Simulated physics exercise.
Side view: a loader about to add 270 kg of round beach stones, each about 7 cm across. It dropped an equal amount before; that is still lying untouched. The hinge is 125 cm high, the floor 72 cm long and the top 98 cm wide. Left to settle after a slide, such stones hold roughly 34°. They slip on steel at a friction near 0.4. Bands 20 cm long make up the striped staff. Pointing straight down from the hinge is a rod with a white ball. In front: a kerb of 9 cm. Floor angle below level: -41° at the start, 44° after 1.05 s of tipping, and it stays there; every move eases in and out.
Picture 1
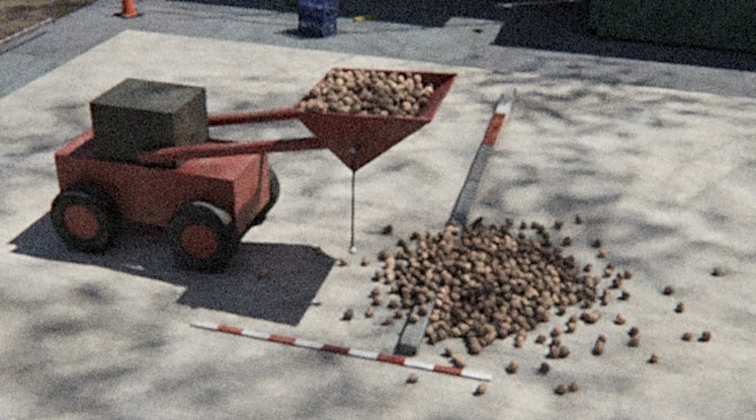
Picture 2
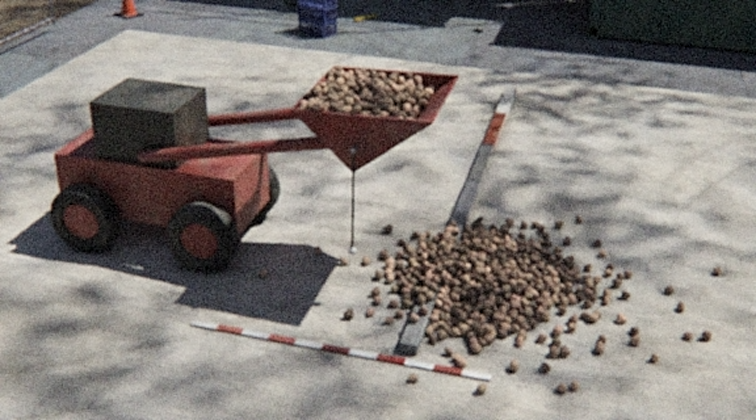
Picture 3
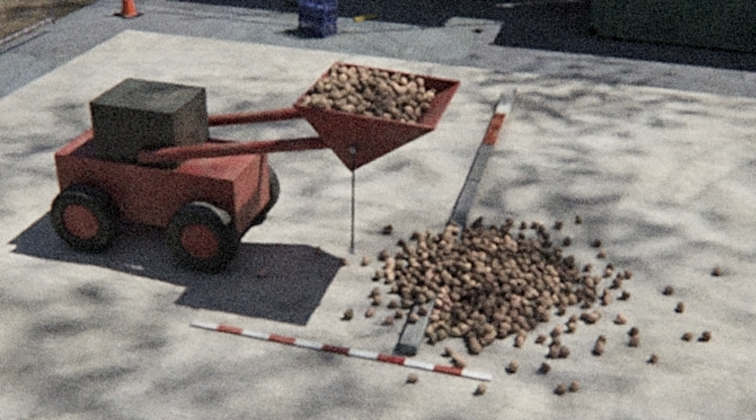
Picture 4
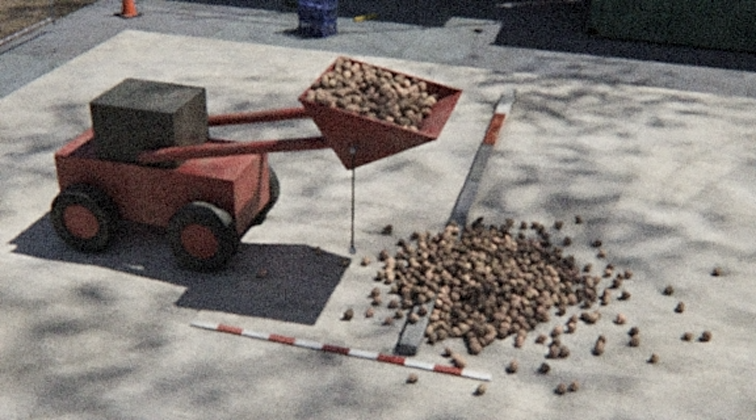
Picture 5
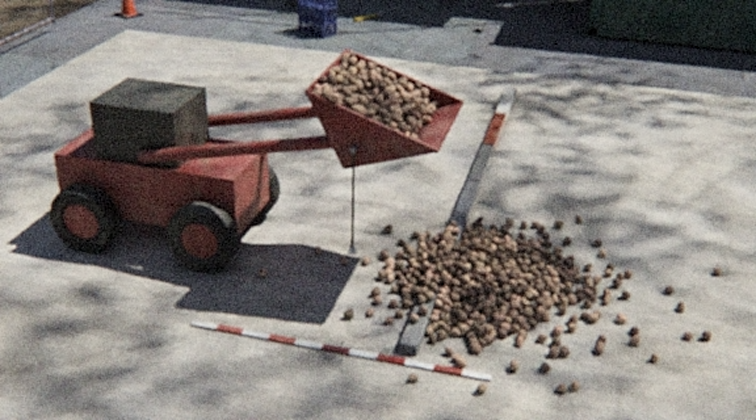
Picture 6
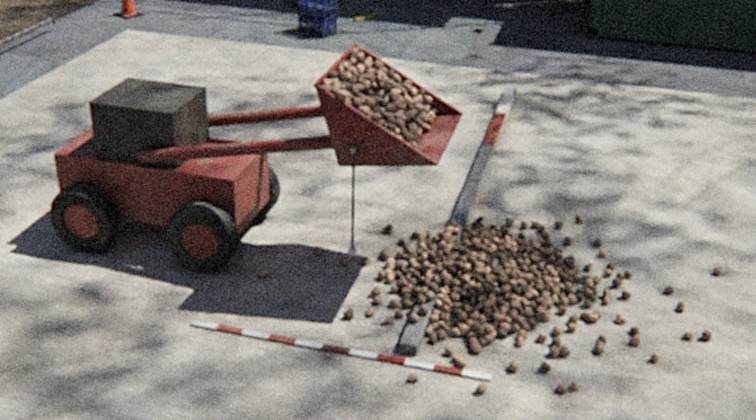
A red loader with a dark boxy top stands at left on a pale, shadow-dappled yard, seen from its side and slightly above. Its raised red bucket holds brownish round stones above a thin hanging rod, while a loose pile lies across a grey kerb at right, behind a red-and-white staff. The bucket slowly rotates clockwise, its right-hand lip lowering and the stones shifting slightly inside, while loader, pile and camera stay still.
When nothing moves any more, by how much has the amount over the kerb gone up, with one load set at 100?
It has gone up by about 79 per cent of a load.
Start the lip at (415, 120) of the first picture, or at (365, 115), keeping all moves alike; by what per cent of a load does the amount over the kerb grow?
55 % and 10 %.
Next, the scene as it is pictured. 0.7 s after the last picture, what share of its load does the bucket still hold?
It keeps some 35 percent of its load.
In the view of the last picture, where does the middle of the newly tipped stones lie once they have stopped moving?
(478, 267).
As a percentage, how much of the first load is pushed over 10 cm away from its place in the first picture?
I'd say roughly 25 per cent of them.
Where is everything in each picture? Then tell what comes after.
Lip at (431, 121), floor tilted -41°, highest stones at (370, 83). The earlier load is highest near (464, 264), 17 cm above ground level, 17 % on this side of the kerb, 83 % over the kerb, in the first frame.
The bucket is at -39°, its lip at (432, 123); the top of the load is at (361, 83), in the second frame.
The bucket is at -35°, its lip at (434, 129); the top of the load is at (341, 75), in the third frame.
The bucket is at -28°, its lip at (437, 139); the top of the load is at (341, 69), in the fourth frame.
The bucket is at -19°, its lip at (438, 151); the top of the load is at (346, 63), in the fifth frame.
Lip at (437, 165), floor tilted -9°, highest stones at (354, 59), in the sixth frame.
Then, 0.4 s after the last picture the floor is at 31°; in per cent of one load, 99 in the bucket, 18 on this side of the kerb, 83 over the kerb; the foremost stones are at (674, 320).
Then, 0.7 s after the last picture the floor is at 44°; in per cent of one load, 33 in the bucket, 58 on this side of the kerb, 108 over the kerb; the foremost stones are at (674, 320).
Then, 1.1 s after the last picture the floor is at 44°; in per cent of one load, 0 in the bucket, 47 on this side of the kerb, 153 over the kerb; the foremost stones are at (674, 320).
Then, 3.5 s after the last picture the floor is at 44°; in per cent of one load, 0 in the bucket, 38 on this side of the kerb, 162 over the kerb; the foremost stones are at (724, 323). Net gain over the kerb, 79.
